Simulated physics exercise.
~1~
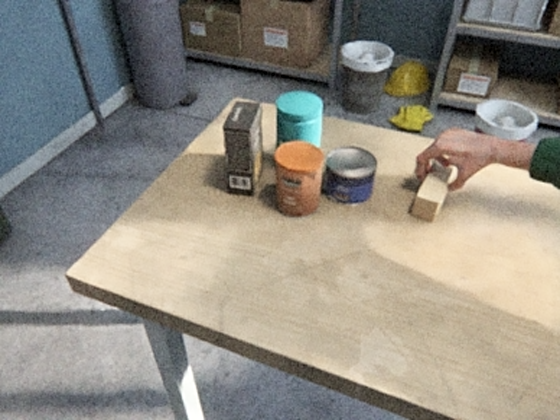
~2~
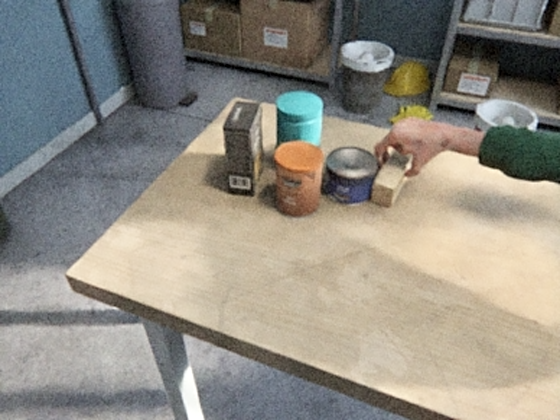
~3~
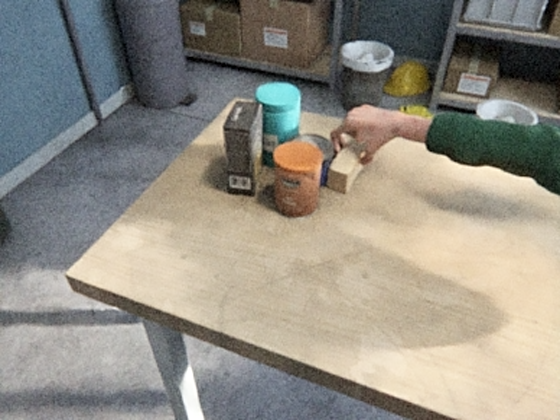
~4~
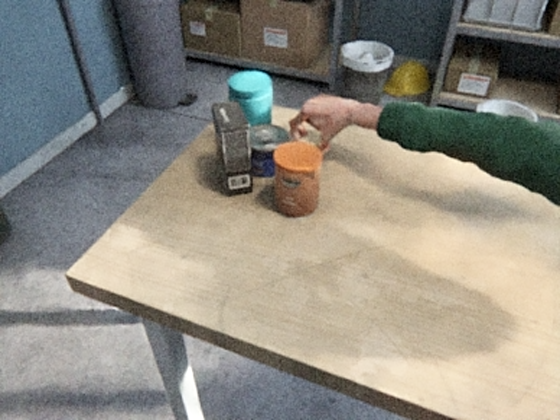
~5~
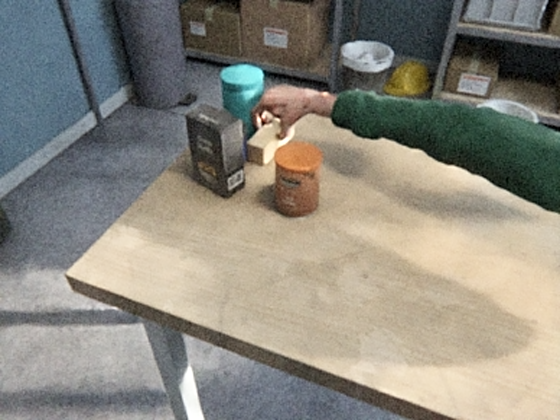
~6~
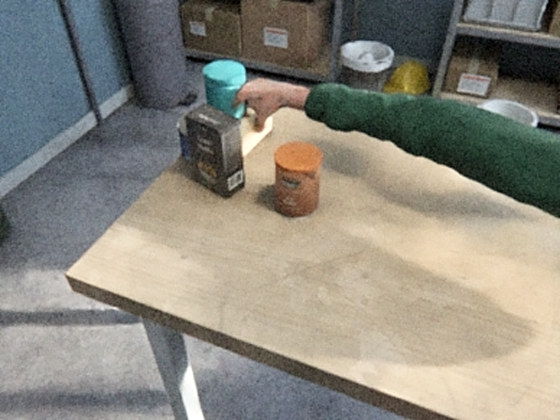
A hand in a green sleeve pushes a small wooden block leftward across a pale wooden table, seen from above at an angle in a room with shelves and cardboard boxes behind. A dark packet, a turquoise jar, an orange tin and a blue tub stand grouped toward the far left. The block reaches the blue tub and drives it left behind the orange tin, and the turquoise jar shifts back and left. The packet then slides and turns a little. Finally the tub sits mostly hidden behind the upright packet, the jar stands near the far edge, and the orange tin has not moved.
